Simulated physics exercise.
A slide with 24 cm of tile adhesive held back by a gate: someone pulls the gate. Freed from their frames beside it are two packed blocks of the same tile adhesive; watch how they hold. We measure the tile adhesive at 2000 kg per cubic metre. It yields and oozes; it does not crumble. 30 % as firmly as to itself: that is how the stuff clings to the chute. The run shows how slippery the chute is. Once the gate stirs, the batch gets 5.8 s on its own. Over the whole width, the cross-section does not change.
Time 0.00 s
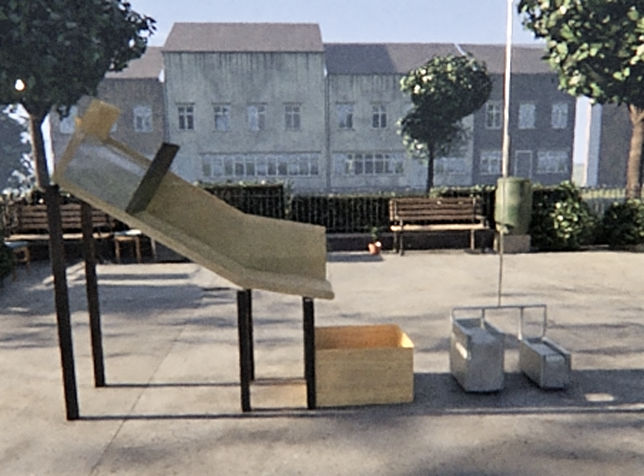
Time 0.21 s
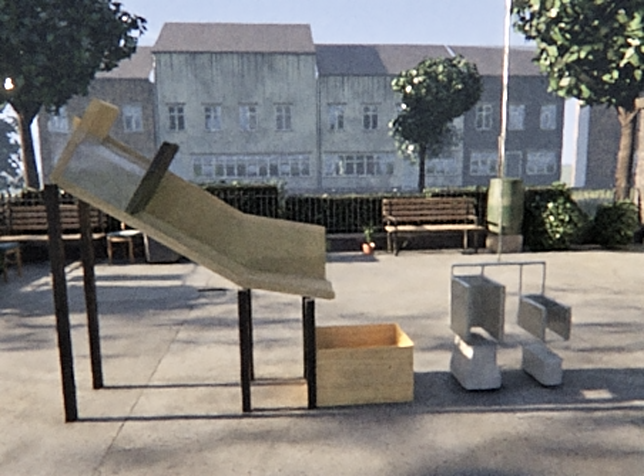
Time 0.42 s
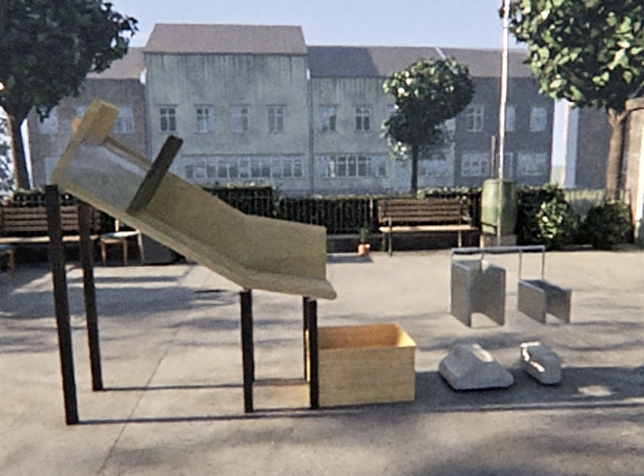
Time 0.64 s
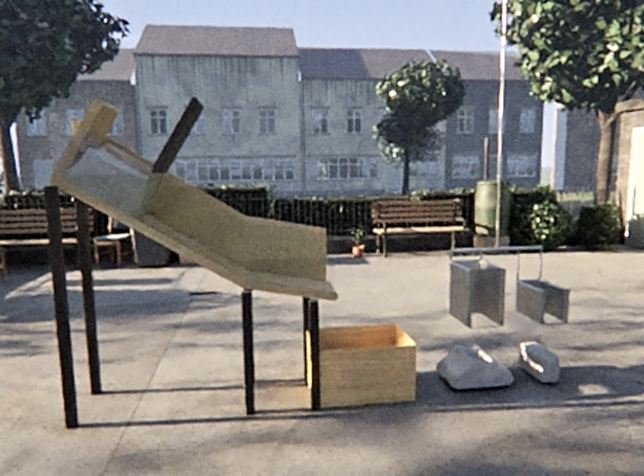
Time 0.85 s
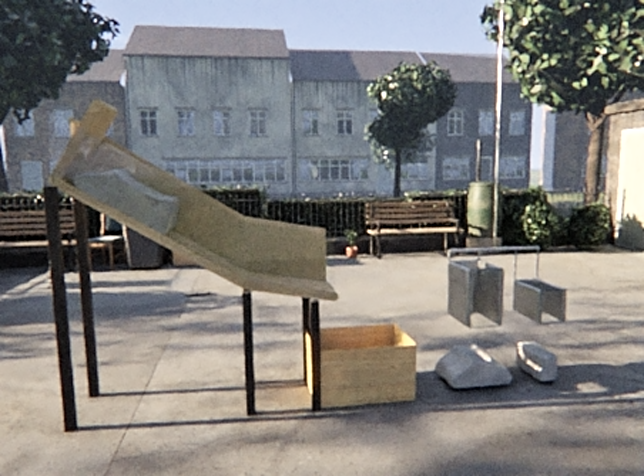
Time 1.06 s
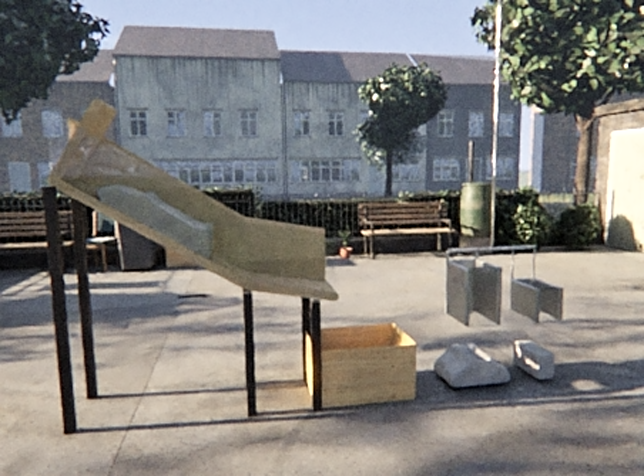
Two grey casings rise off pale blocks beside a slide in a paved square, and the blocks slump, the left one more; then a dark gate lifts away from the chute and grey paste spreads down the slope.
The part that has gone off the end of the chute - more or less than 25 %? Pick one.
Less.
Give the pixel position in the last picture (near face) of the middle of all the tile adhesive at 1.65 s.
The middle sits at about (256, 267).
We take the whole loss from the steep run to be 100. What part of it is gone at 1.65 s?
Close to 70 percent.
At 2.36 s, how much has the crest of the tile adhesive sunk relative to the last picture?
Measured change: Around 43.0 cm.
After 1.65 s, 45 % is on the steep run, 55 % on the flatter one and 0 % past the end.
After 2.36 s, 16 % is on the steep run, 84 % on the flatter one and 0 % past the end.
After 3.06 s, 15 % is on the steep run, 74 % on the flatter one and 11 % past the end.
After 3.76 s, 15 % is on the steep run, 74 % on the flatter one and 11 % past the end.
After 6.17 s, 15 % is on the steep run, 74 % on the flatter one and 11 % past the end.
